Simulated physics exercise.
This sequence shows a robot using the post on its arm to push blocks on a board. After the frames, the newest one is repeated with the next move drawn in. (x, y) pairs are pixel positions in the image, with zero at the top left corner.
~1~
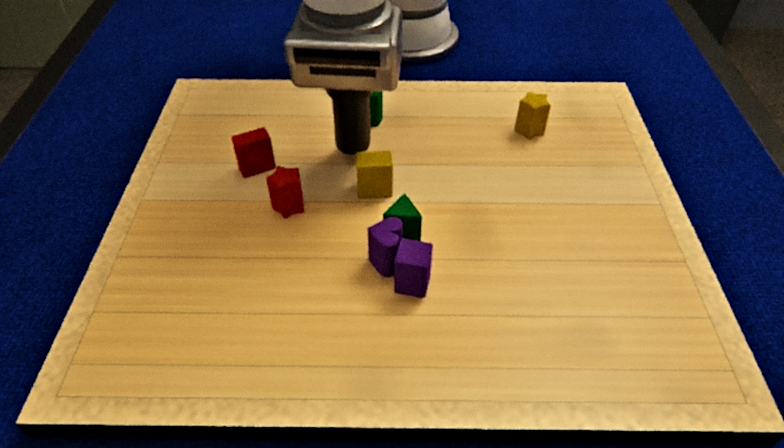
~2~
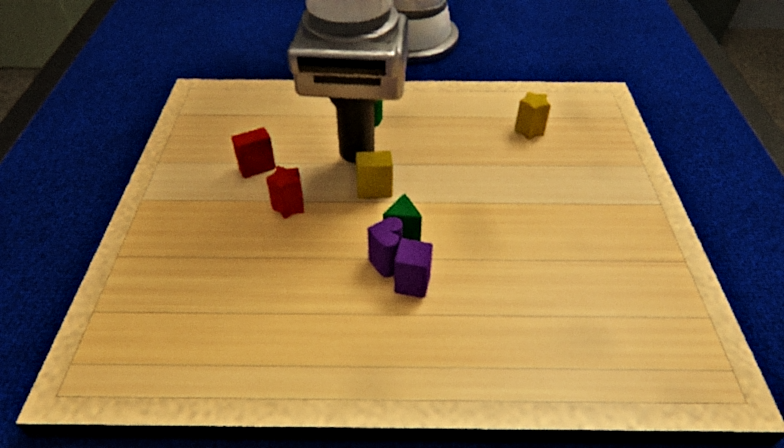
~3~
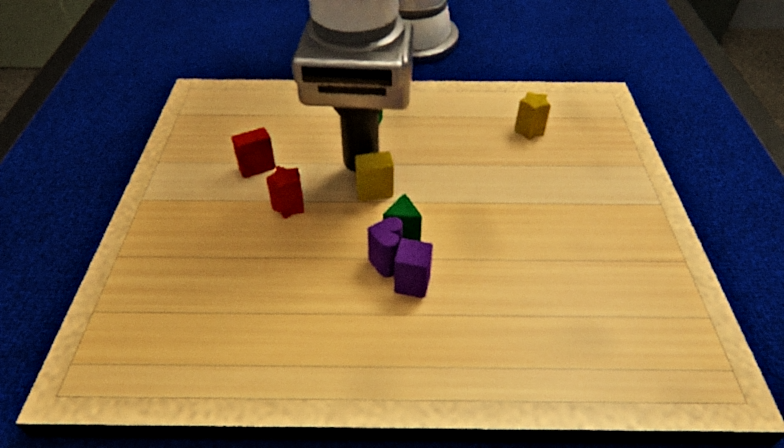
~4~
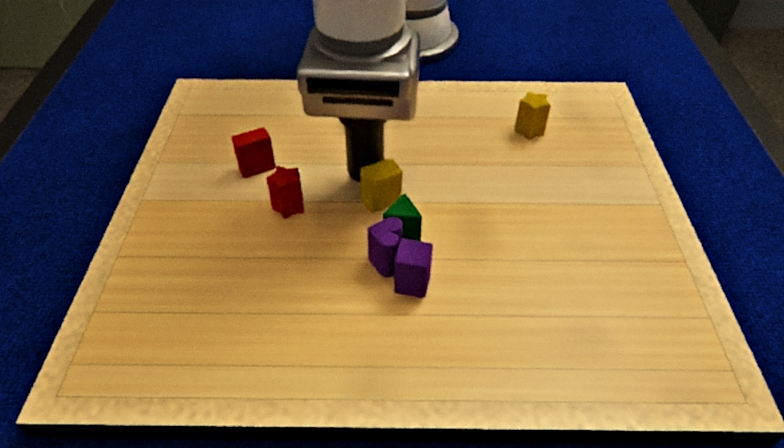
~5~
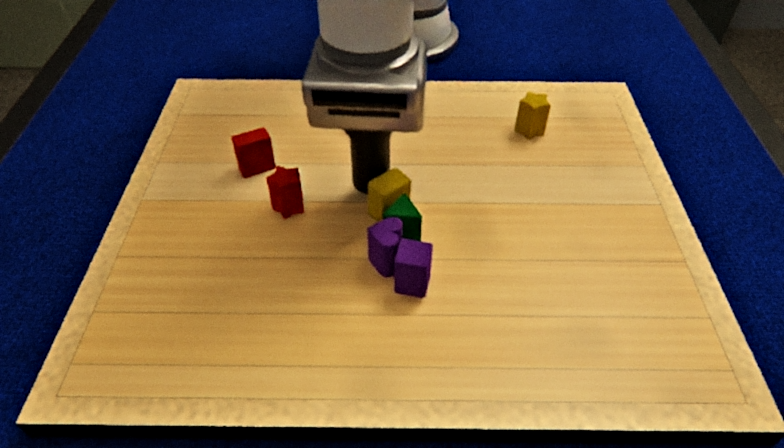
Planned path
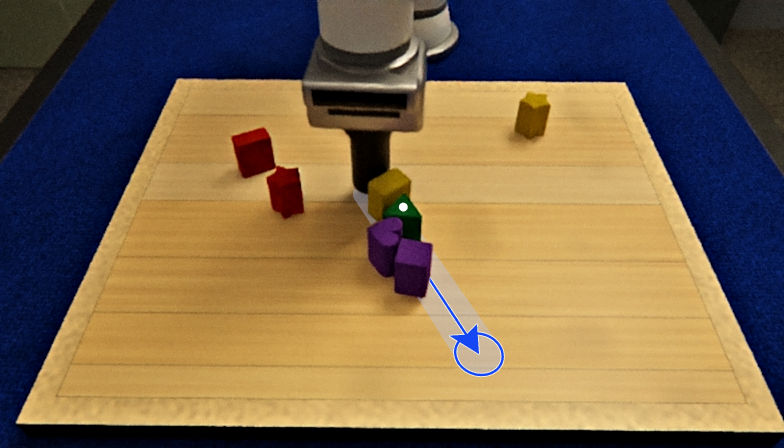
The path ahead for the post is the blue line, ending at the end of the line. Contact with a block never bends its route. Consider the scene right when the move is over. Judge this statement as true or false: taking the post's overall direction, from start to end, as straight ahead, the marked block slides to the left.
Answer: True.
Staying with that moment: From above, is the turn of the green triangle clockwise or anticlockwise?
Viewed from above: Anti-clockwise.
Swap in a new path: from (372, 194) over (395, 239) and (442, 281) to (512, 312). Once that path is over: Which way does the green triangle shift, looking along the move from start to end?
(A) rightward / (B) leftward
The one that fits is B, leftward.
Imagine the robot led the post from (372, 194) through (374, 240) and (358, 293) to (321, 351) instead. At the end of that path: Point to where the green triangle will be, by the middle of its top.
Top centre: (434, 224).
Path on the board, in a line from (372, 194) to (479, 354); the dot is on the green triangle.
What follows on the original path. One third of the way, post at (403, 229); purple heart block at (390, 240), turned 60° clockwise; yellow oblong at (427, 227); green triangle at (444, 243); purple square at (417, 263).
Two thirds of the way, post at (439, 282); purple heart block at (391, 250), turned 105° clockwise; yellow oblong at (476, 276), turned 30° anticlockwise; green triangle at (504, 285), turned 10° anticlockwise; purple square at (425, 295), turned 65° clockwise.
At the end, post at (481, 344); purple heart block at (391, 250), turned 105° clockwise; yellow oblong at (522, 312), turned 70° anticlockwise; green triangle at (549, 305), turned 50° anticlockwise; purple square at (430, 315), turned 140° clockwise.
